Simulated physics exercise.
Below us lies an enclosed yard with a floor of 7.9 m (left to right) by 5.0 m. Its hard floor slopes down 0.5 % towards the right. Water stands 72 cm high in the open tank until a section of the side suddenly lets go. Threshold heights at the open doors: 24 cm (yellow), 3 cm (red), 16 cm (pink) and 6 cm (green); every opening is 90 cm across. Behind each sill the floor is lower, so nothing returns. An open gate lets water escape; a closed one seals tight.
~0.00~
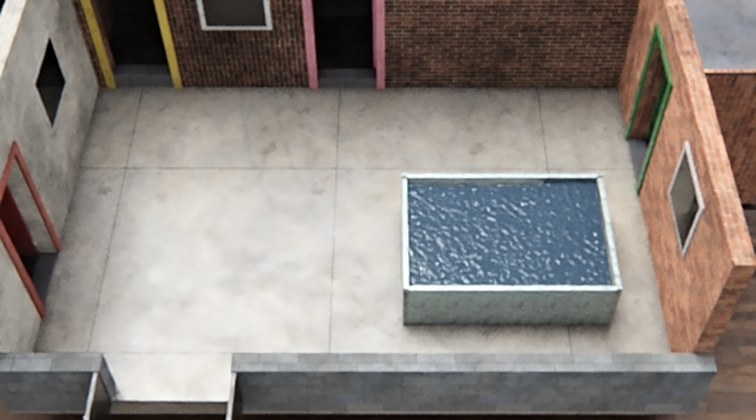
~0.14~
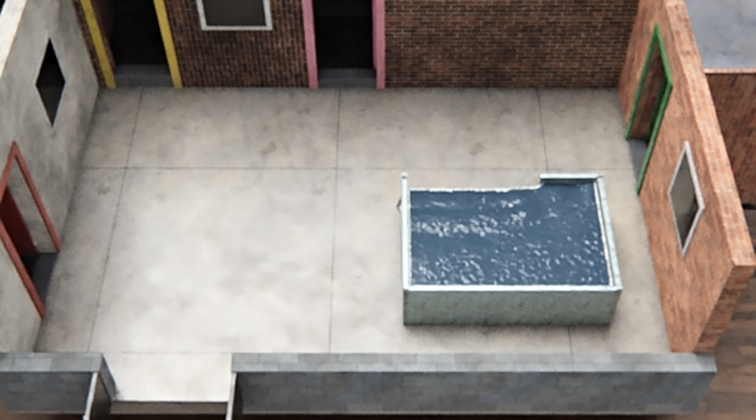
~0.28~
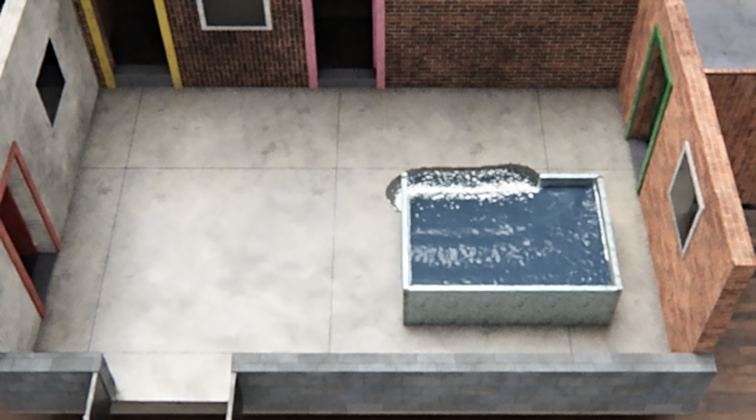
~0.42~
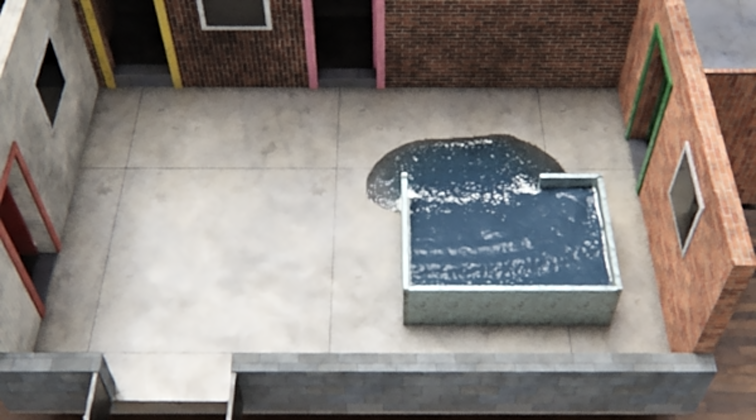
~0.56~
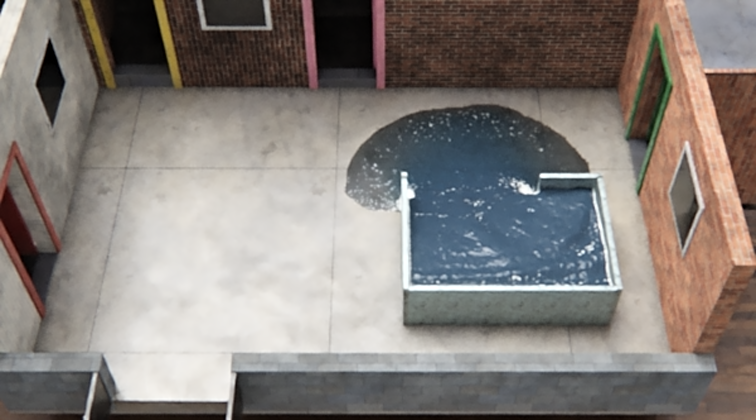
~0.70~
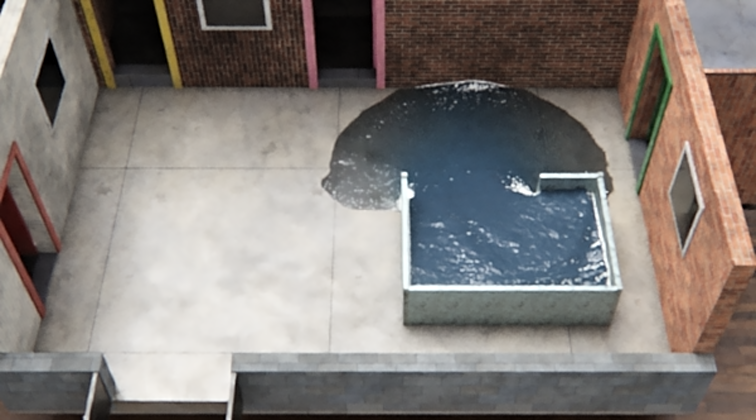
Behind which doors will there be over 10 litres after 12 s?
Door by door: At the yellow door it does not reach the limit; at the red door it goes over the limit; at the pink door it exceeds the limit; at the green door it exceeds the limit.
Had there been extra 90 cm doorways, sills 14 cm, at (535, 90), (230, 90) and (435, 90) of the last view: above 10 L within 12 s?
In turn: Past it, below, past it.
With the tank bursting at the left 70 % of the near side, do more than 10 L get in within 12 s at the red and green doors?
Then: Red over, green over.
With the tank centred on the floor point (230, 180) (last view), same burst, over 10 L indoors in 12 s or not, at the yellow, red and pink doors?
Then: Yellow past it, red above, pink not over.
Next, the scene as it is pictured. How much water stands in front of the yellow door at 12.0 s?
Roughly 6.0 cm deep.
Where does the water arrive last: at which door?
It is the red one.
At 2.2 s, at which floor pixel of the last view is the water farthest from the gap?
Around (157, 95).
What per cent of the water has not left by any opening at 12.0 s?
Some 80 per cent remains.
After 1.4 s water covers 25 % of the floor and is deepest (46 cm) near (443, 96); yellow door not reached, red door not reached, pink door 23 cm at the sill, 0 L in, green door 4 cm at the sill, 0 L in.
After 2.2 s water covers 30 % of the floor and is deepest (43 cm) near (610, 96); yellow door not reached, red door not reached, pink door 26 cm at the sill, 26 L in, green door 10 cm at the sill, 0 L in.
After 3.5 s water covers 55 % of the floor and is deepest (29 cm) near (610, 96); yellow door 7 cm at the sill, 0 L in, red door not reached, pink door 17 cm at the sill, 50 L in, green door 14 cm at the sill, 25 L in.
After 7.0 s water covers 90 % of the floor and is deepest (18 cm) near (660, 358); yellow door 11 cm at the sill, 0 L in, red door 5 cm at the sill, 15 L in, pink door 9 cm at the sill, 52 L in, green door 9 cm at the sill, 86 L in.
After 12.0 s water covers 95 % of the floor and is deepest (12 cm) near (300, 95); yellow door 6 cm at the sill, 0 L in, red door 8 cm at the sill, 73 L in, pink door 9 cm at the sill, 52 L in, green door 6 cm at the sill, 105 L in.
